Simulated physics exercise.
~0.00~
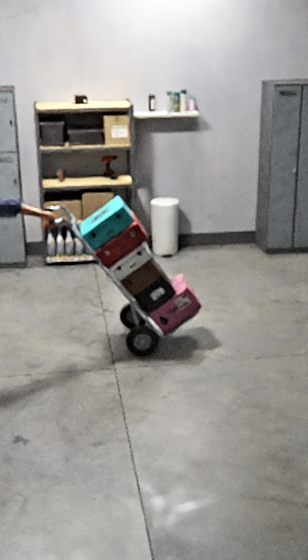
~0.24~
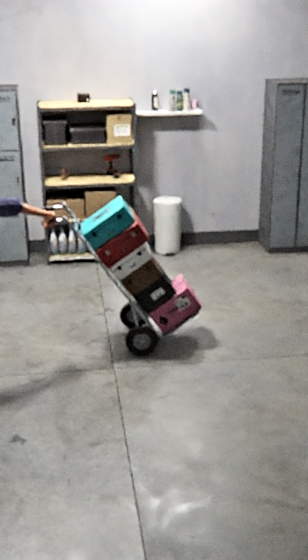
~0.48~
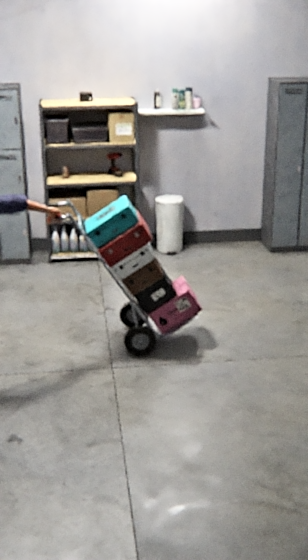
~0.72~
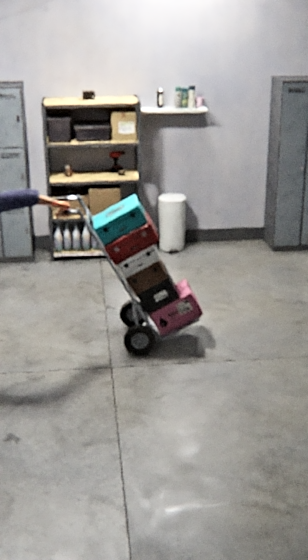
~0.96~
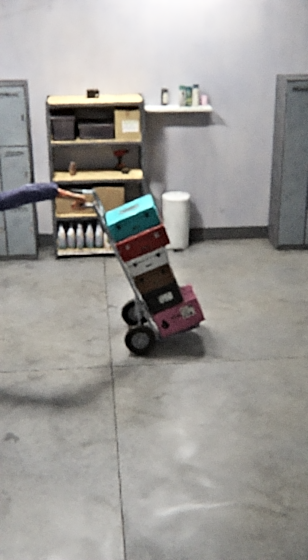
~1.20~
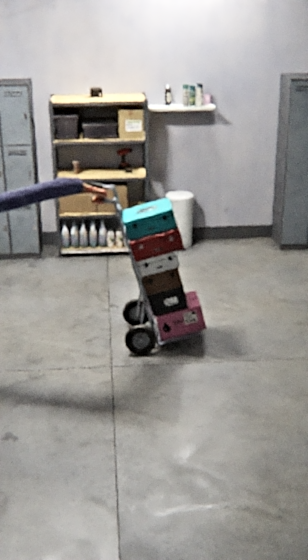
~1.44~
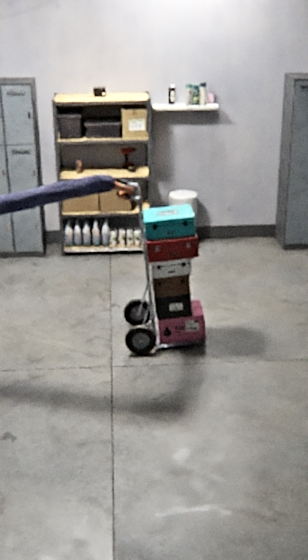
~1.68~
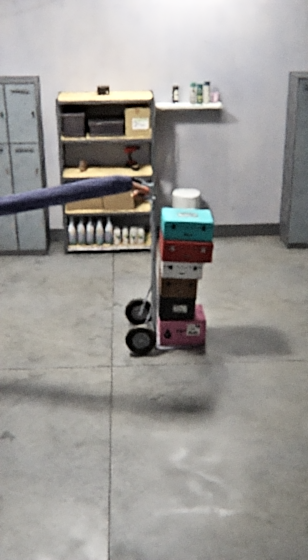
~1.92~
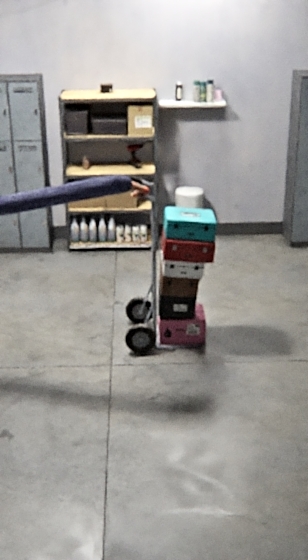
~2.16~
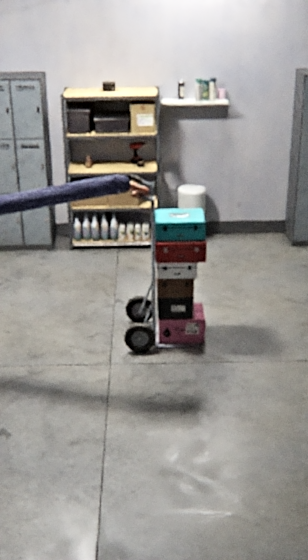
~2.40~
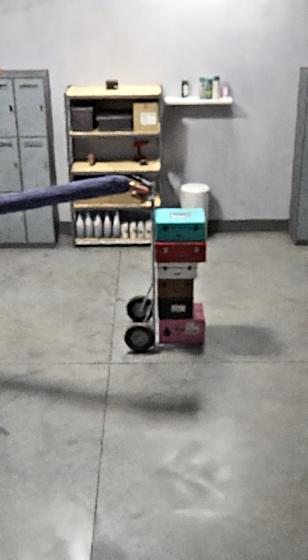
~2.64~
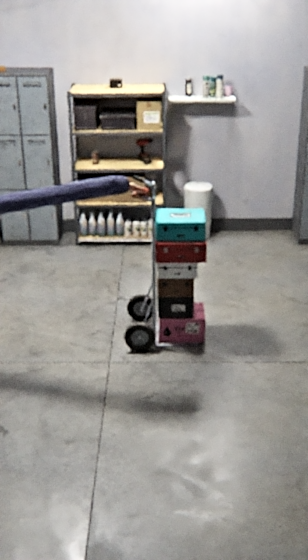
A hand truck leans back to the left in a grey concrete-floored storeroom, seen from the side, its handle held by an arm in a blue sleeve reaching in from the left. Its loose stack runs from a turquoise toolbox on top through red, white, brown and black cases to a pink parcel at the bottom. Lockers, a shelf of bottles and a white bin stand behind. The arm pushes the truck upright, and the upper boxes tip slightly rightward as it stops. They settle back, and the whole stack stands still, with nothing fallen.
